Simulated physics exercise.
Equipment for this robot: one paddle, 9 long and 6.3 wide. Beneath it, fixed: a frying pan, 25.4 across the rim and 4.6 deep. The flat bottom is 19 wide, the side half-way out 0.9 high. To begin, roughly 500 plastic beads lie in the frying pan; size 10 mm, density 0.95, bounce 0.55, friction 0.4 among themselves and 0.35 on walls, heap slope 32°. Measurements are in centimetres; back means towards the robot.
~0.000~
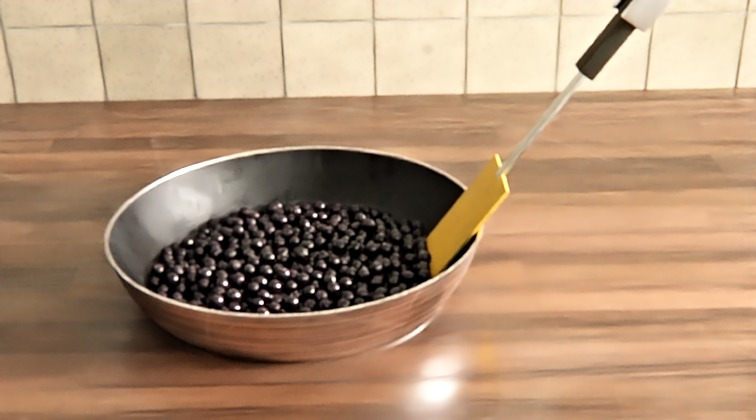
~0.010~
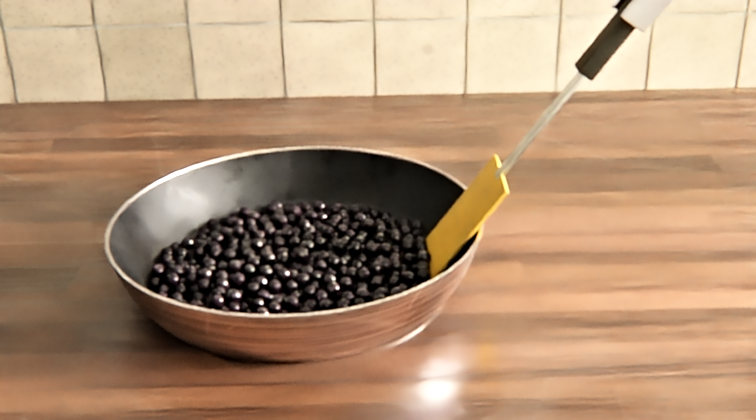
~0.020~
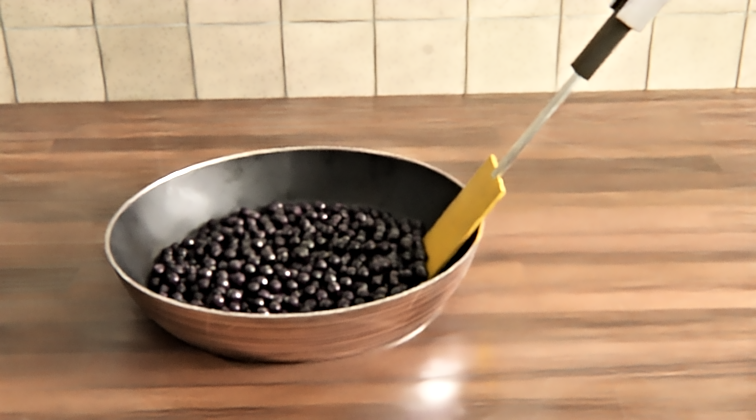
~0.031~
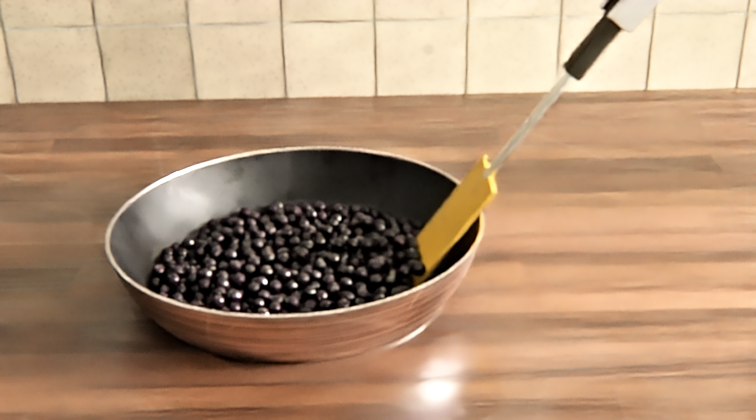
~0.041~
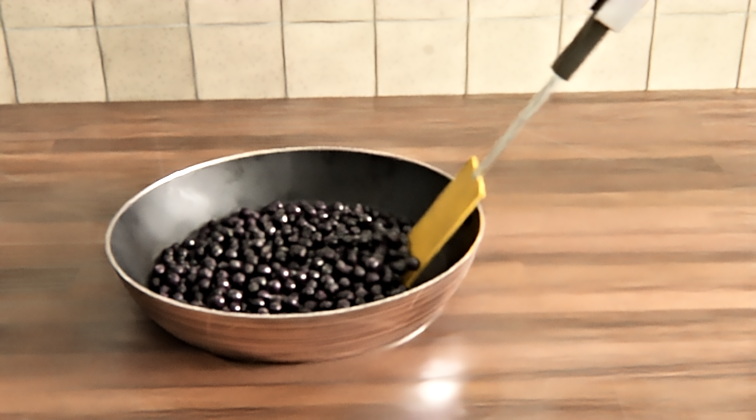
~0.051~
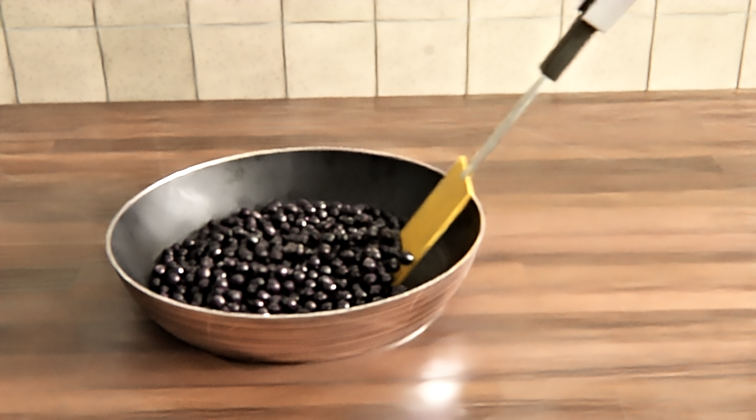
A yellow paddle slowly pushes dark beads leftward from the right side of a frying pan.
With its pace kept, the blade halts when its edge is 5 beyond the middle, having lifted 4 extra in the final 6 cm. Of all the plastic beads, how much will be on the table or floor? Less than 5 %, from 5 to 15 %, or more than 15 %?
Less than 5 %.
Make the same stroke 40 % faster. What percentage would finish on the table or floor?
Approx. 5 per cent.
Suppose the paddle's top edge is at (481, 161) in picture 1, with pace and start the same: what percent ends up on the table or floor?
0 percent or thereabouts.
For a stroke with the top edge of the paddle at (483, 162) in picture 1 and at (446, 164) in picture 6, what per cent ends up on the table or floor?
Roughly 0 %.
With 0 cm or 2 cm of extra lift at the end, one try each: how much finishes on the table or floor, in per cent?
Try one gives about 0 in a hundred, try two about 0 in a hundred.
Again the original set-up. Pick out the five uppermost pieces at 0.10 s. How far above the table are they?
I'd say close to 4 cm on average.
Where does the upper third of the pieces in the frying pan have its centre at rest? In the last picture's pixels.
The middle lies somewhere around (195, 258).
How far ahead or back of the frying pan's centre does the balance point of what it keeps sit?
The balance point lies close to 3.5 cm ahead.
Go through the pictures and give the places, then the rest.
In the first picture, paddle top edge at (502, 172), sloping 54°; upper third of the load around (306, 254), from x 155 to 430, top at y 205; 498 in the frying pan.
In the second picture, paddle top edge at (502, 172), sloping 54°; upper third of the load around (307, 254), from x 155 to 430, top at y 205.
In the third picture, paddle top edge at (498, 173), sloping 54°; upper third of the load around (309, 254), from x 155 to 430, top at y 205.
In the fourth picture, paddle top edge at (490, 173), sloping 54°; upper third of the load around (312, 254), from x 155 to 430, top at y 205.
In the fifth picture, paddle top edge at (479, 174), sloping 54°; upper third of the load around (315, 254), from x 155 to 430, top at y 205.
In the sixth picture, paddle top edge at (467, 174), sloping 54°; upper third of the load around (311, 252), from x 155 to 430, top at y 205; 498 in the frying pan.
By 0.10 s, sloping 54°, highest piece 5 above the table; 498 in the frying pan.
By 0.15 s, sloping 54°, highest piece 5 above the table; 498 in the frying pan.
By 0.37 s, sloping 54°, highest piece 5 above the table; 496 in the frying pan, 2 on the blade or in flight.
By 1.42 s, sloping 54°, highest piece 4 above the table; 496 in the frying pan, 2 on the table or floor.
Final count, 496 in the frying pan, 2 on the table or floor. That is 0 % on the table or floor.
